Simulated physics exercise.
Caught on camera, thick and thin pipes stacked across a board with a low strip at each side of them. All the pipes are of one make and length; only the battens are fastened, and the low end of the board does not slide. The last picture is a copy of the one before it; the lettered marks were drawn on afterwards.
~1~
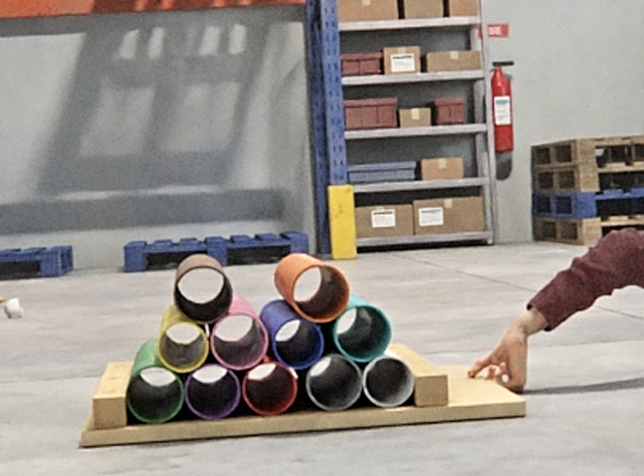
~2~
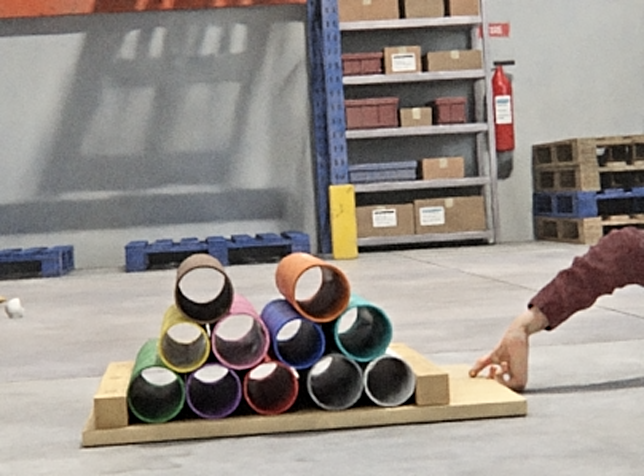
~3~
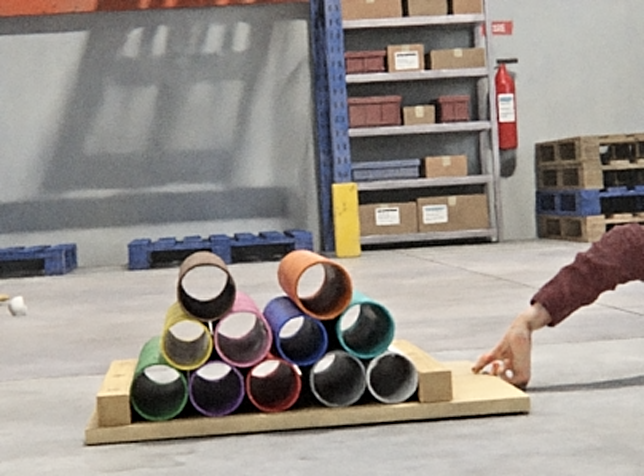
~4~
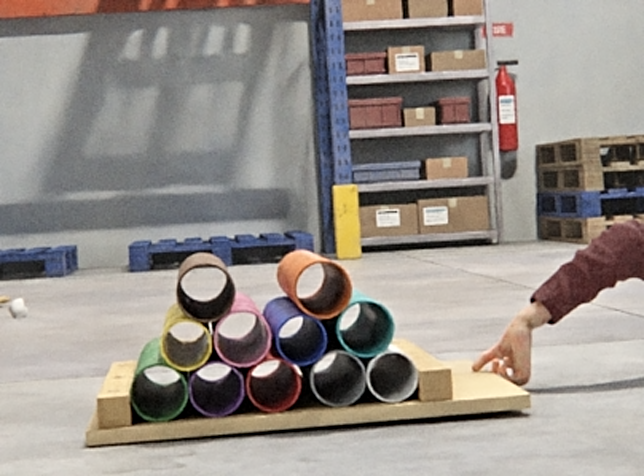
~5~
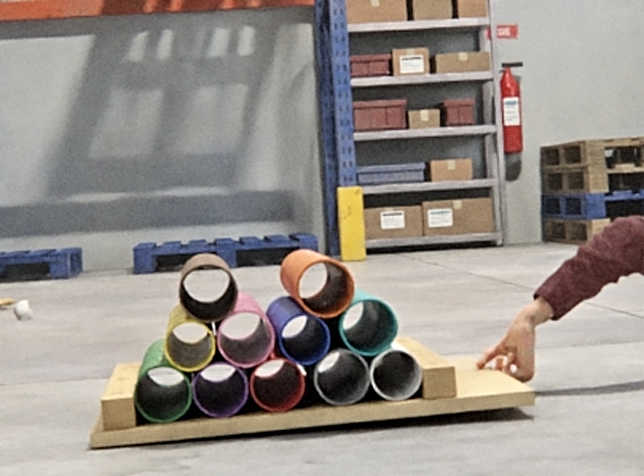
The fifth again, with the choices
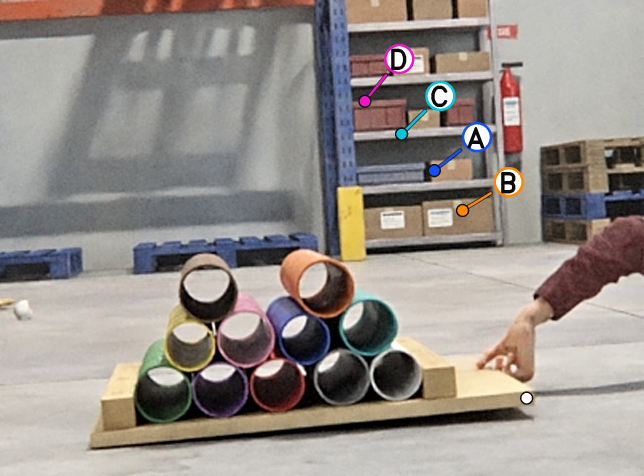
A stack of colourful pipes sat still on a wooden board between two wooden strips, while a hand at the right kept its fingers by the board's edge and the view shifted very slightly.
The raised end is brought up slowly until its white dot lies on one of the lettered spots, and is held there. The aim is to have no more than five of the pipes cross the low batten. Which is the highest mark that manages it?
Stop at B.
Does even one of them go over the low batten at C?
At C: Yes.
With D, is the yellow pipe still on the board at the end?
No, with D.
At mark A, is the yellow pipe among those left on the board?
The yellow pipe: No.
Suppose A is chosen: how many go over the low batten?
It comes to six.
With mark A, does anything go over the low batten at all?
At A: Yes.
On the copy, A at (434, 171); B at (463, 210); C at (402, 134); D at (365, 101); the white dot at (527, 398).
On B. First, board at 16°.
Then, board at 28°.
Finally, board at 28°, two over the low batten (orange, brown).
By contrast, A six over the low batten; C six over the low batten; D six over the low batten.
